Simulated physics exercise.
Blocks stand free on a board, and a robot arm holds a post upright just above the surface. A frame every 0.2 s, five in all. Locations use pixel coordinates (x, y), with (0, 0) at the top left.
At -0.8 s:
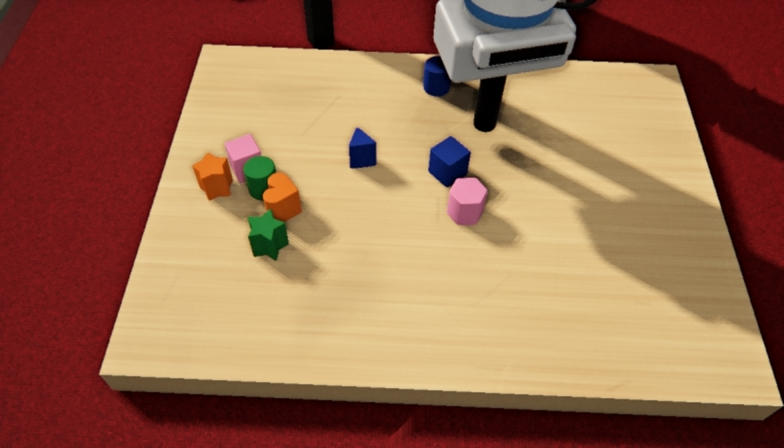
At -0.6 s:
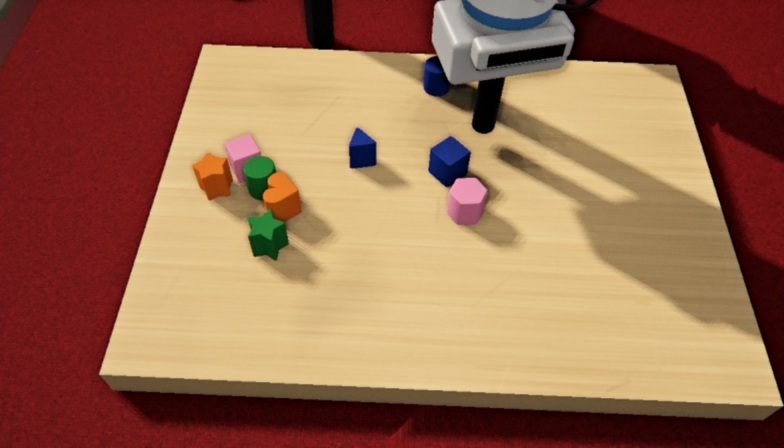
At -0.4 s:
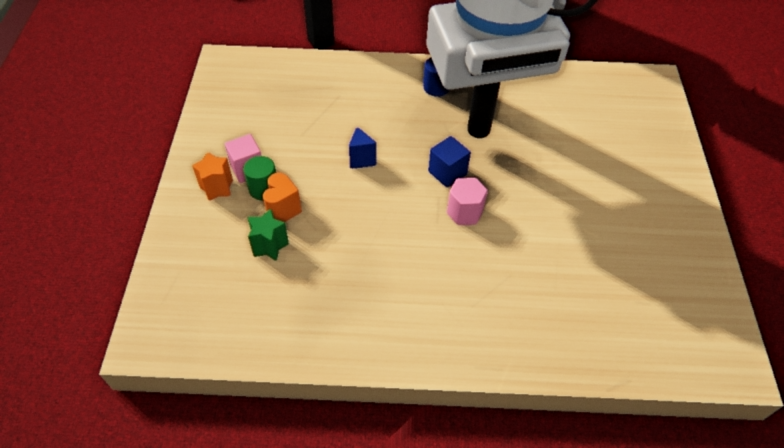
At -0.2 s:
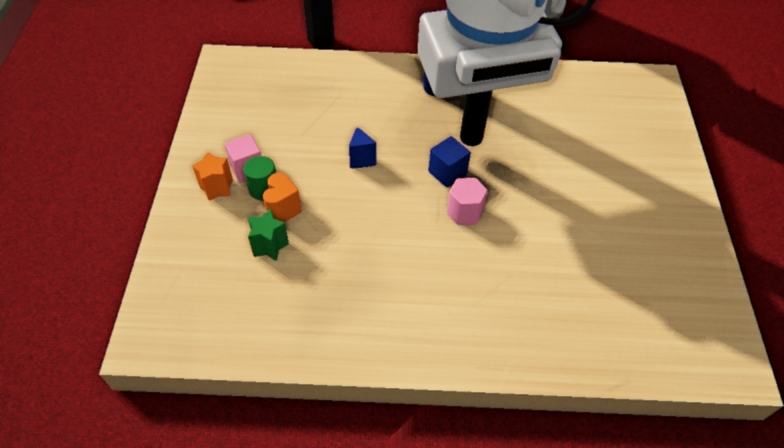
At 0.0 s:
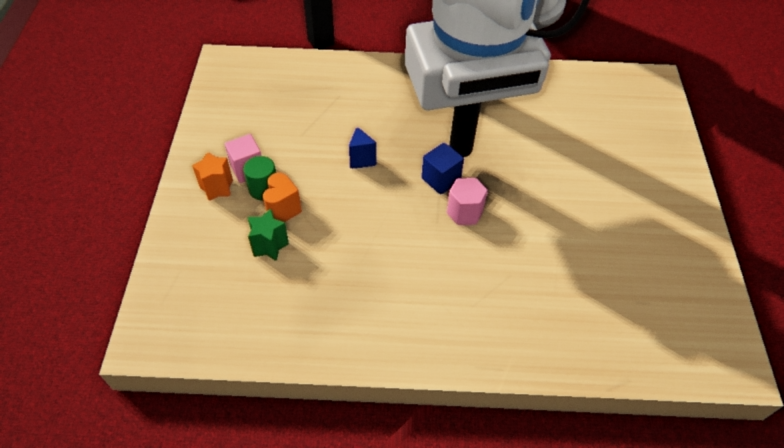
Robot arm holding a black post sliding toward the lower left, then nudging a blue block beside a pink one.
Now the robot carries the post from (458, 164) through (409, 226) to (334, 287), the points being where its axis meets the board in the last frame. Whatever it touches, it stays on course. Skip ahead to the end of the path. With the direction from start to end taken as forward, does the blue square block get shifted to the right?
It seems so.
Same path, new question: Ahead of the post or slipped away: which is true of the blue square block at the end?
The block gets away.
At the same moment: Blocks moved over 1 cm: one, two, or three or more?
The way I see it, the answer is one.
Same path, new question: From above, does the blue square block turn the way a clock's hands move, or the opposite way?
In a top view, it turns clockwise.
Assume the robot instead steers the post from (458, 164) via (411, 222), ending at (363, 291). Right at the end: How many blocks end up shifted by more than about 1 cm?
The way I see it, the answer is one.
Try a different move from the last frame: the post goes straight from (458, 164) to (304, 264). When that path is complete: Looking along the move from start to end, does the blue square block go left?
Final answer: Yes.
On the path given first. One third of the way, post (432, 194); blue square block (406, 198), turned 30° clockwise.
Two thirds of the way, post (385, 233); blue square block (353, 232), turned 45° clockwise.
At the end, post (333, 274); blue square block (311, 248), turned 85° clockwise; pink six-sided block still.
